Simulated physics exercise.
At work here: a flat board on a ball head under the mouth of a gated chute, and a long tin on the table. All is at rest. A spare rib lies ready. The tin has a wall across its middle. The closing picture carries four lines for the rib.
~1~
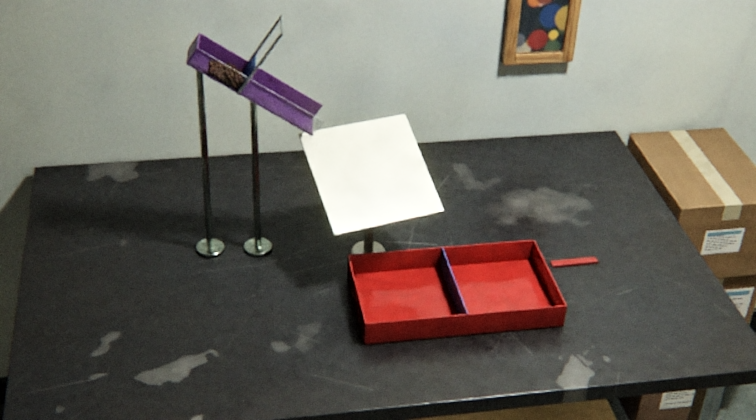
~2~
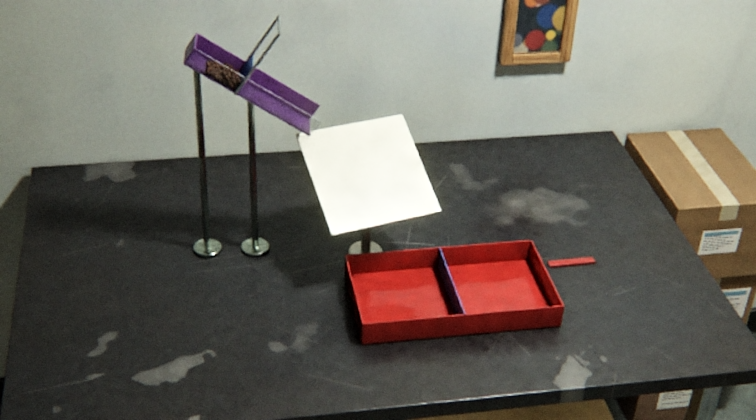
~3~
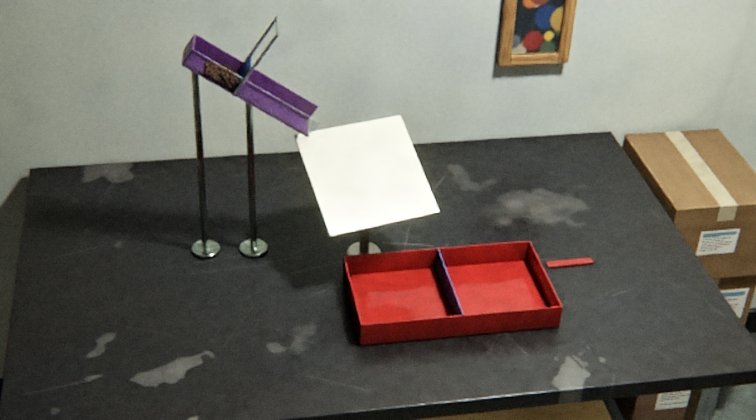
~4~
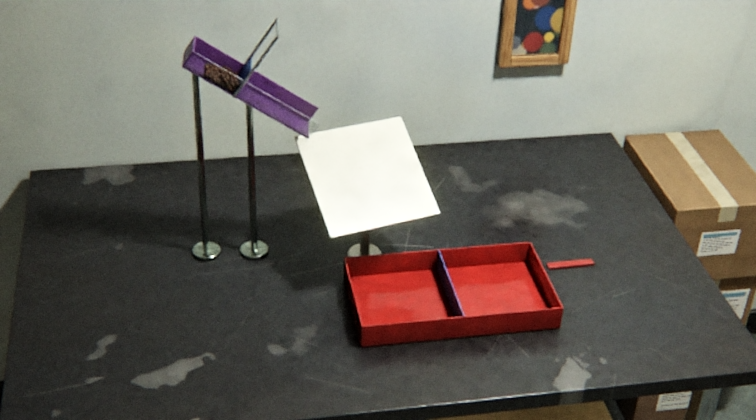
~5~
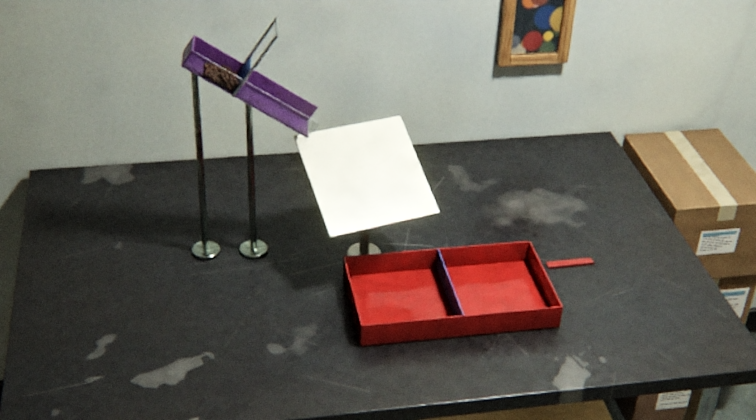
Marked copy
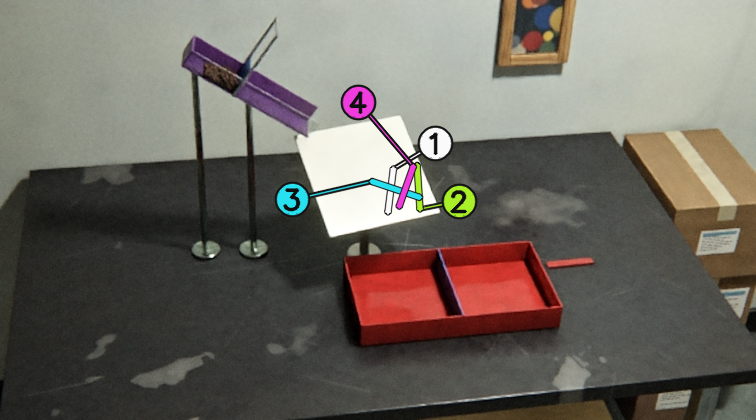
On a dark scuffed tabletop, a purple chute holding small dark pieces, a tilted white board and a divided red tray standing still.
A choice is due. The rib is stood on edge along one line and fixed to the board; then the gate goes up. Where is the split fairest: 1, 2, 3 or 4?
It is 3.
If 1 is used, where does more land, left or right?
The left half.
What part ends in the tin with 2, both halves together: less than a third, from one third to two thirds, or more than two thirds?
It is more than two thirds.
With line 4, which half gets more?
Left.
On the marked copy, line 1 from (393, 169) to (387, 211); line 2 from (417, 165) to (420, 208); line 3 from (372, 181) to (419, 197); line 4 from (413, 166) to (399, 206).
For line 1, of what is caught, almost all in the left half, just a few in the right.
For line 2, of what is caught, almost all in the left half, about a tenth in the right.
For line 3, of what is caught, roughly half in the left half, roughly half in the right.
For line 4, of what is caught, every piece in the left half, not one piece in the right.
